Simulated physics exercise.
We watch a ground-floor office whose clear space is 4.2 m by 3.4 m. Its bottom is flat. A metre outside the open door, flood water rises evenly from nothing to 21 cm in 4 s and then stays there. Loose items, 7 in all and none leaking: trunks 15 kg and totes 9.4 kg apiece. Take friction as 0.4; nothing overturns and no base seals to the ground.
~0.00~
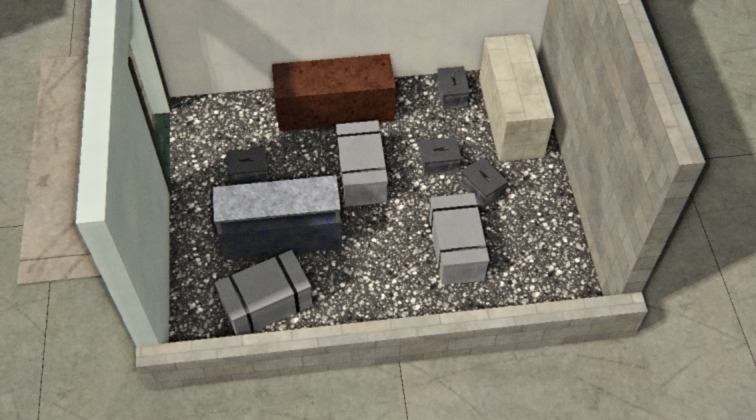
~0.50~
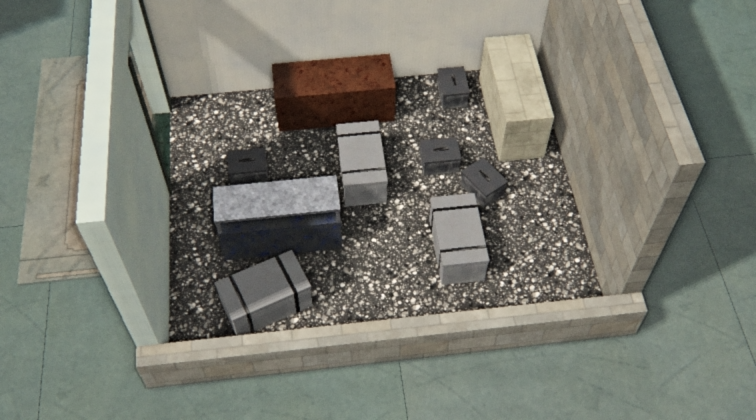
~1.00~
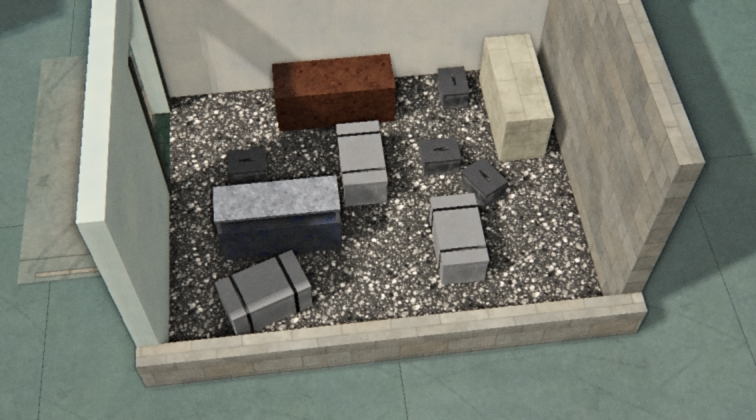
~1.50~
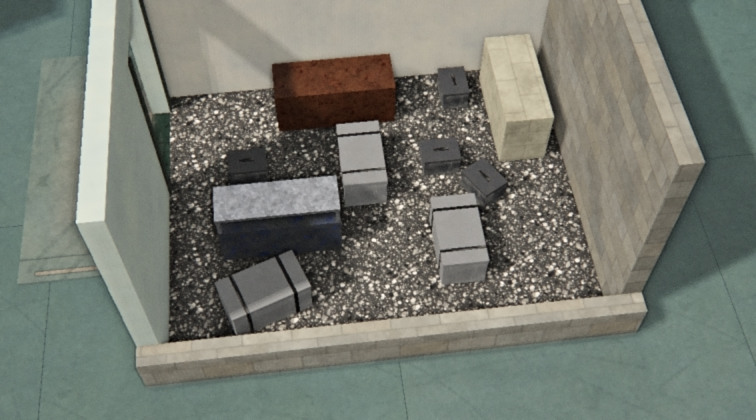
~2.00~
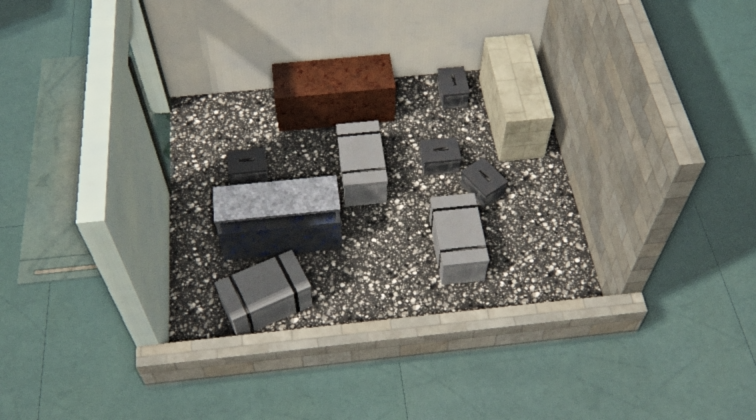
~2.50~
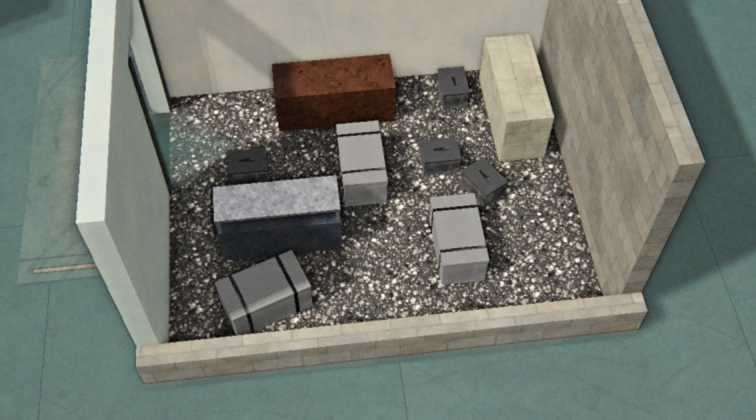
In a small walled room with a speckled floor, the boxes and blocks stayed still while greenish water spread over the ground outside, then a thin patch crept in through the doorway on the left.
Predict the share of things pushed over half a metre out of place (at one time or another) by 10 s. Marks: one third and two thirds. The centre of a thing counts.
Share: At least two thirds.
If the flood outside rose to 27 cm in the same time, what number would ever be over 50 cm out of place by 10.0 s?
Then 6.
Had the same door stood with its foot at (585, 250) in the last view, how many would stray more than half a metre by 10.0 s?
In that case 3 of them.
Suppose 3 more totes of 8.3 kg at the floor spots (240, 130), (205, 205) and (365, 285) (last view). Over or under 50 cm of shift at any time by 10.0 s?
In that order: More, short of it, less.
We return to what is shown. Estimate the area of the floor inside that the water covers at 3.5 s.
About 2.0 m2.
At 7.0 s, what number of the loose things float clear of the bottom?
I count 3.
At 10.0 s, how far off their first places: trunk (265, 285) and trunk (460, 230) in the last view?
In turn: 0 cm, 100 cm.
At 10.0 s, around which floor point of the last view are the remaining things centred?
Near (478, 249).
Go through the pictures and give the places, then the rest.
In the first picture, a trunk at (361, 152) rests on the ground; a trunk at (459, 228) rests on the ground; water covers 0.0 m2; 0 of 7 have shifted.
In the second picture, a trunk at (361, 152) rests on the ground; a trunk at (459, 228), on the bottom; 0.0 m2 under water; 0 of 7 have shifted.
In the third picture, a trunk at (361, 152), on the bottom; a trunk at (459, 228) rests on the ground; water covers 0.0 m2; 0 of 7 have shifted.
In the fourth picture, a trunk at (361, 152), on the bottom; a trunk at (459, 228) rests on the ground; 0.0 m2 under water; 0 of 7 have shifted.
In the fifth picture, a trunk at (361, 152) rests on the ground; a trunk at (459, 228), on the bottom; 0.0 m2 under water; 0 of 7 have shifted.
In the sixth picture, a trunk at (361, 152) rests on the ground; a trunk at (459, 228) rests on the ground; 0.4 m2 under water; 0 of 7 have shifted.
After 3.5 s 0 of 7 are over 50 cm from their spots; 0 afloat.
After 4.5 s 0 of 7 are over 50 cm from their spots; 0 afloat.
After 7.0 s 2 of 7 are over 50 cm from their spots; 3 afloat.
After 10.0 s 6 of 7 are over 50 cm from their spots, and 6 have been at some point; 5 afloat.
